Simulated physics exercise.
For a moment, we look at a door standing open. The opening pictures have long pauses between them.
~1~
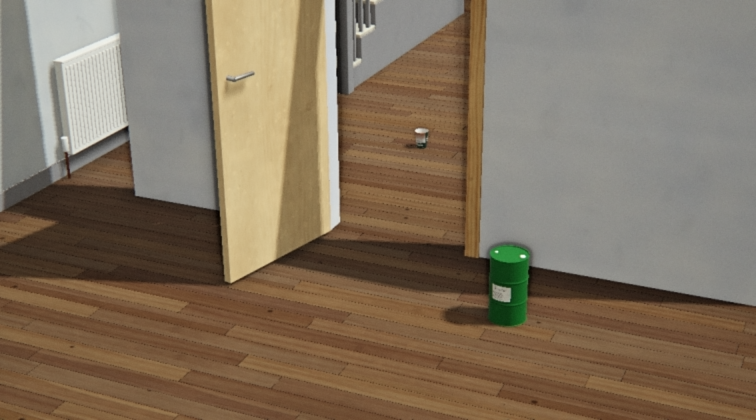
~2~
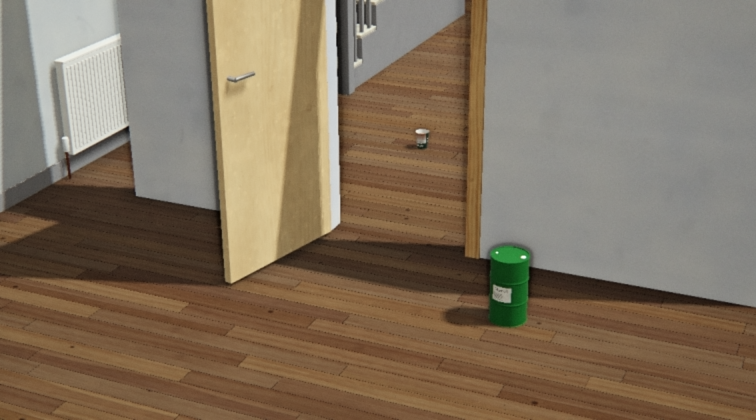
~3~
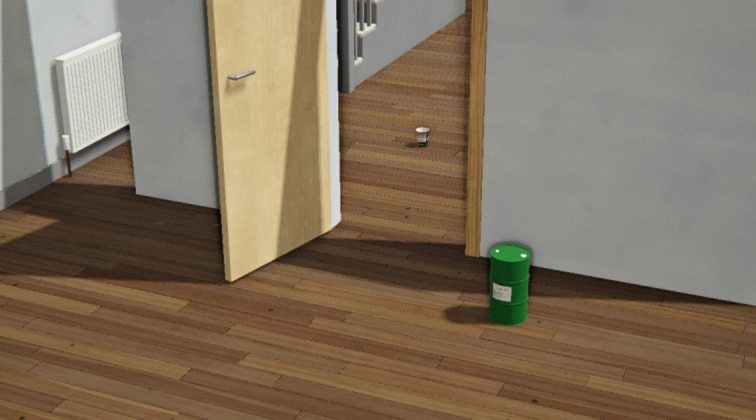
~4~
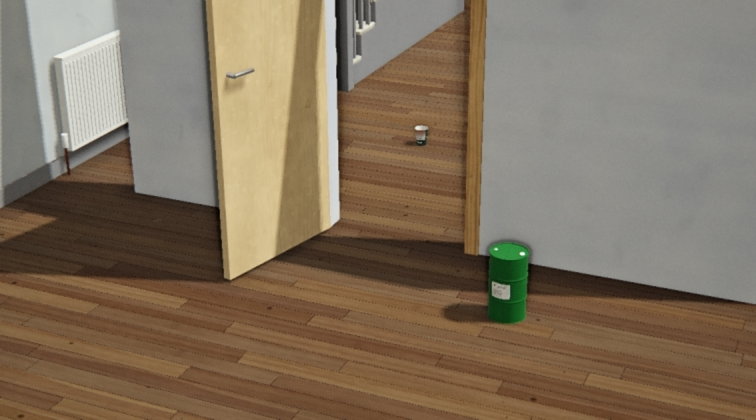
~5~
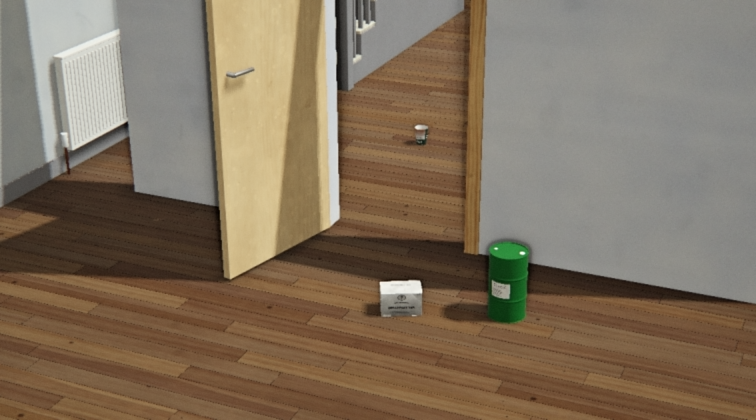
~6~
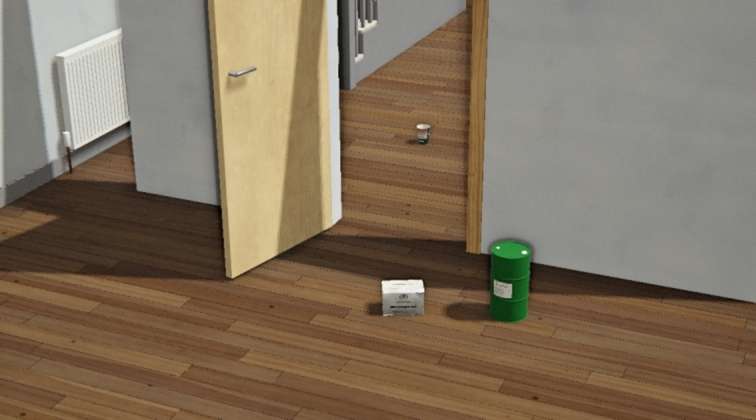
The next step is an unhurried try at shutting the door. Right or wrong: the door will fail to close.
Wrong, it closes.
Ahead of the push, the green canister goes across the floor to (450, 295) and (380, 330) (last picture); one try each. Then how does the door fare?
The door meets the jamb the first time and meets the jamb the second time.
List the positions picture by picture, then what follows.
The first frame shows door wide open and still; green canister (509, 286).
The second frame shows door wide open and still; green canister (509, 287).
The third frame shows door wide open and still; green canister (509, 285).
The fourth frame shows door wide open and still; green canister (508, 283).
The fifth frame shows door wide open and still; green canister (508, 283).
The sixth frame shows door wide open and still; white box (403, 298); green canister (510, 282).
Then, 1.00 s on from there, open by 71°.
Then, 1.70 s on from there, open by 33°.
In the end, open by 0°; both unmoved. At the end, from the last picture's camera, white box near (403, 298).
